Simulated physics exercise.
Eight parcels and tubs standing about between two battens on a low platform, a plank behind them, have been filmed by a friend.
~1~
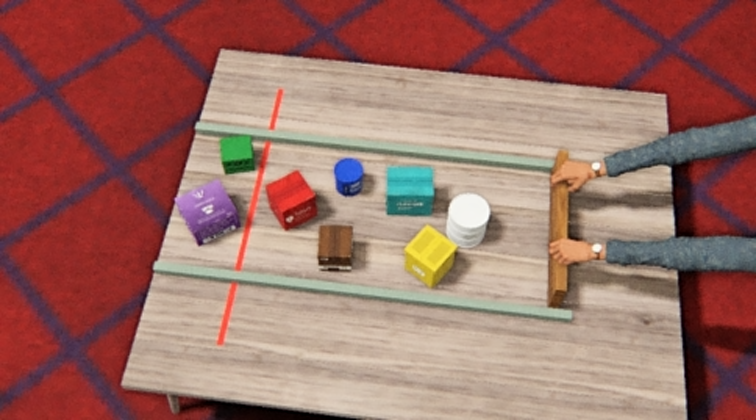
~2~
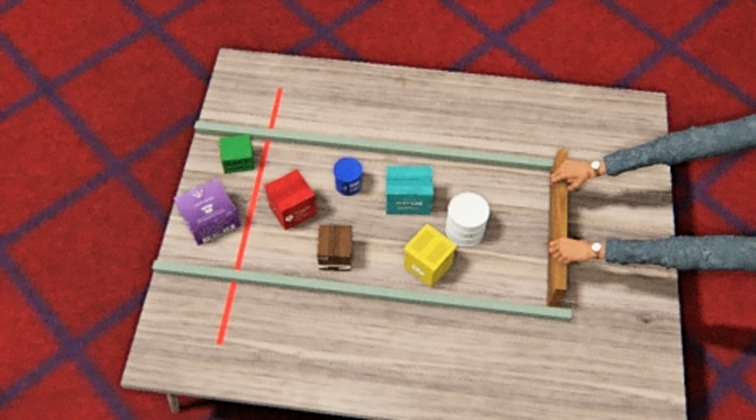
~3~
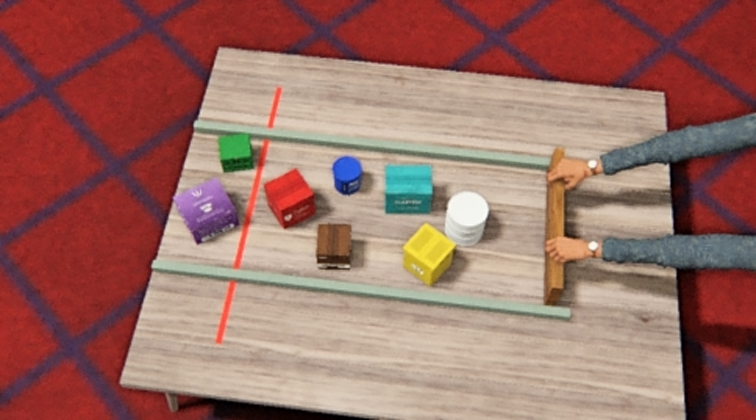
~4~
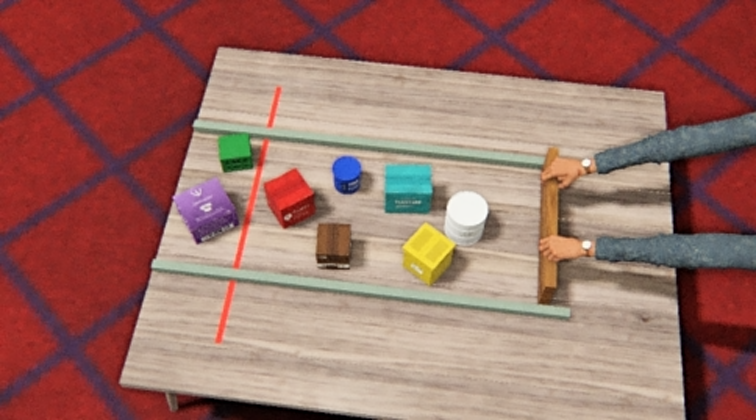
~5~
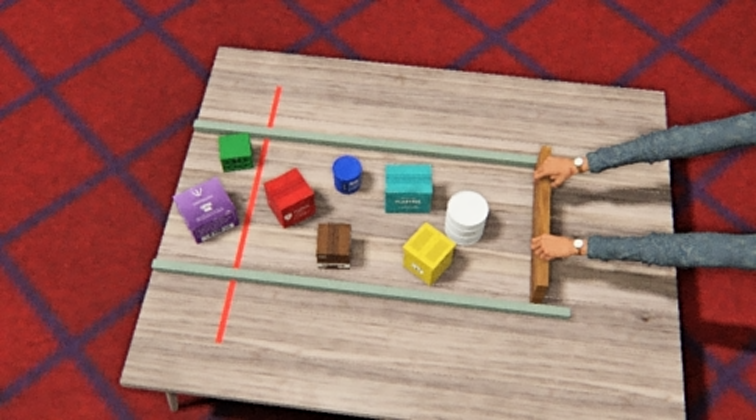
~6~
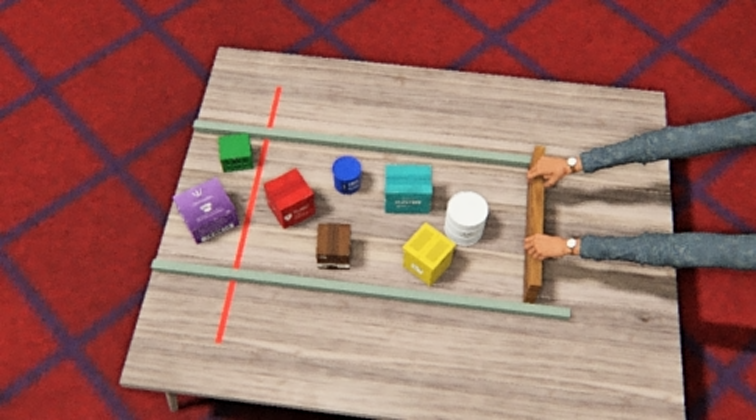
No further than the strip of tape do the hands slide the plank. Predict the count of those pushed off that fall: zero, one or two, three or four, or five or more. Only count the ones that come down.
Lost: One or two.
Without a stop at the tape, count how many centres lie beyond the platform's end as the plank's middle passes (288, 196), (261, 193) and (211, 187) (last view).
First 0, then 1, then 5.
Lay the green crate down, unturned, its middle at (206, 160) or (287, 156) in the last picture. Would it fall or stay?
In that order: Ends up off, then keeps its place.
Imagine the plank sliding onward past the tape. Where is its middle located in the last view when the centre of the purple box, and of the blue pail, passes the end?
Around (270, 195) first and around (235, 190) second.
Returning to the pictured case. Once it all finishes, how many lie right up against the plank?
It touches 3.
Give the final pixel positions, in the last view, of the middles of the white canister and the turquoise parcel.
White canister at (230, 194), turquoise parcel at (235, 160).
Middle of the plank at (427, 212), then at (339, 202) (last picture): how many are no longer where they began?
Counting first: 3, next 6.
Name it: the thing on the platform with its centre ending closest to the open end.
That's the green crate.
Early on, none off yet; purple box at rest near (207, 211); green crate at rest near (236, 153); red box at rest near (290, 199).
A while later, none off yet; purple box at rest near (207, 211); green crate at rest near (236, 153); red box travelled a little near (277, 198).
Finally, the number that fall off is one or two; lost, purple box.
